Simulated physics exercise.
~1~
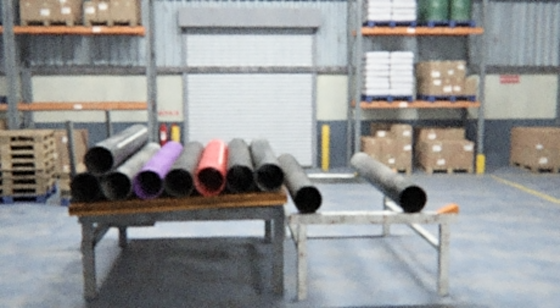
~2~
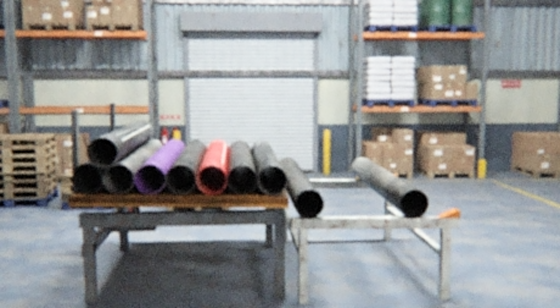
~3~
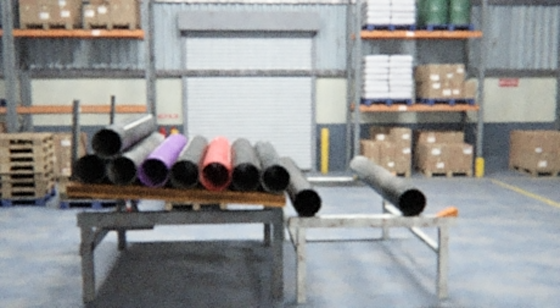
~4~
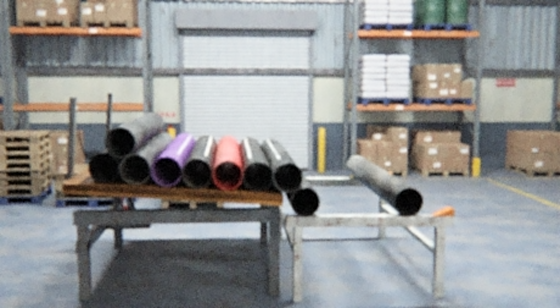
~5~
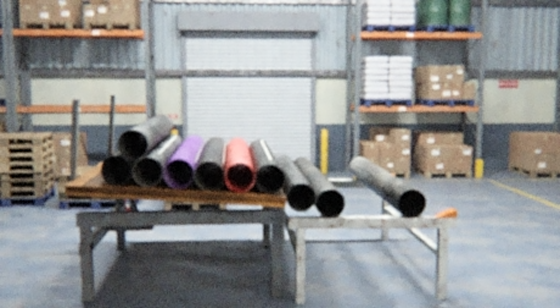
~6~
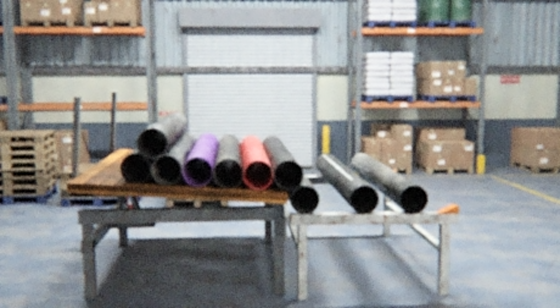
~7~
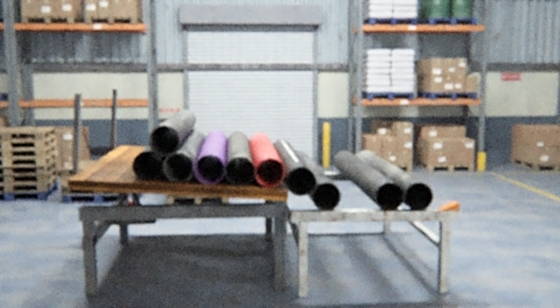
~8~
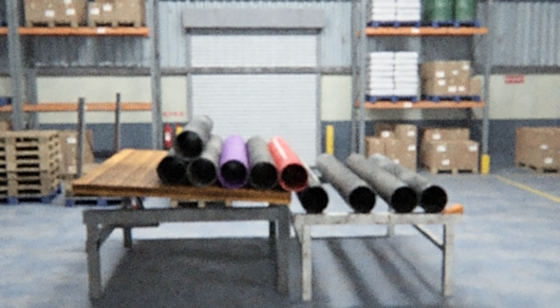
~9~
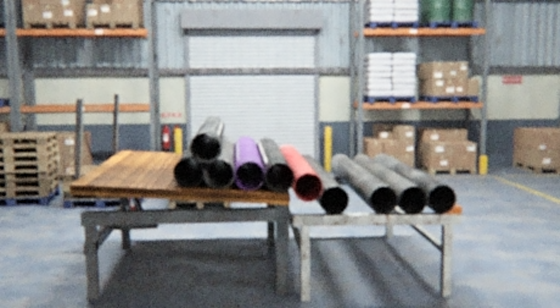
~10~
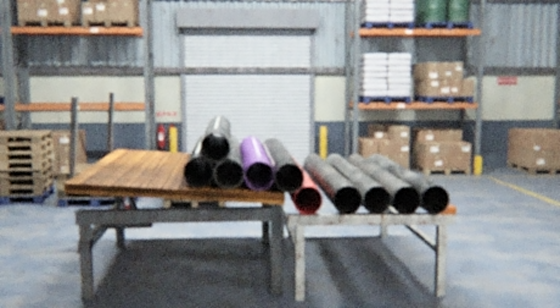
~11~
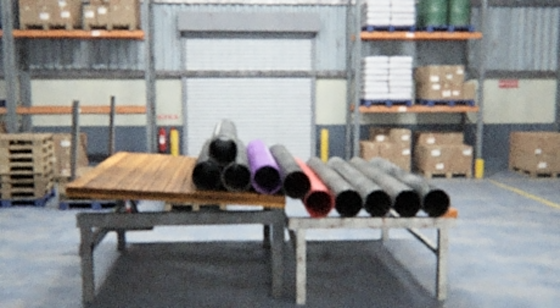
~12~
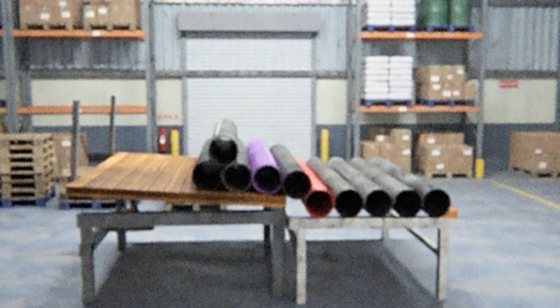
In a warehouse, a row of dark pipes with a purple and a red one rolled right as the wooden tabletop tilted, several dropping onto the lower rack beside it, until the red lay on the rack and the purple stayed on the tabletop.
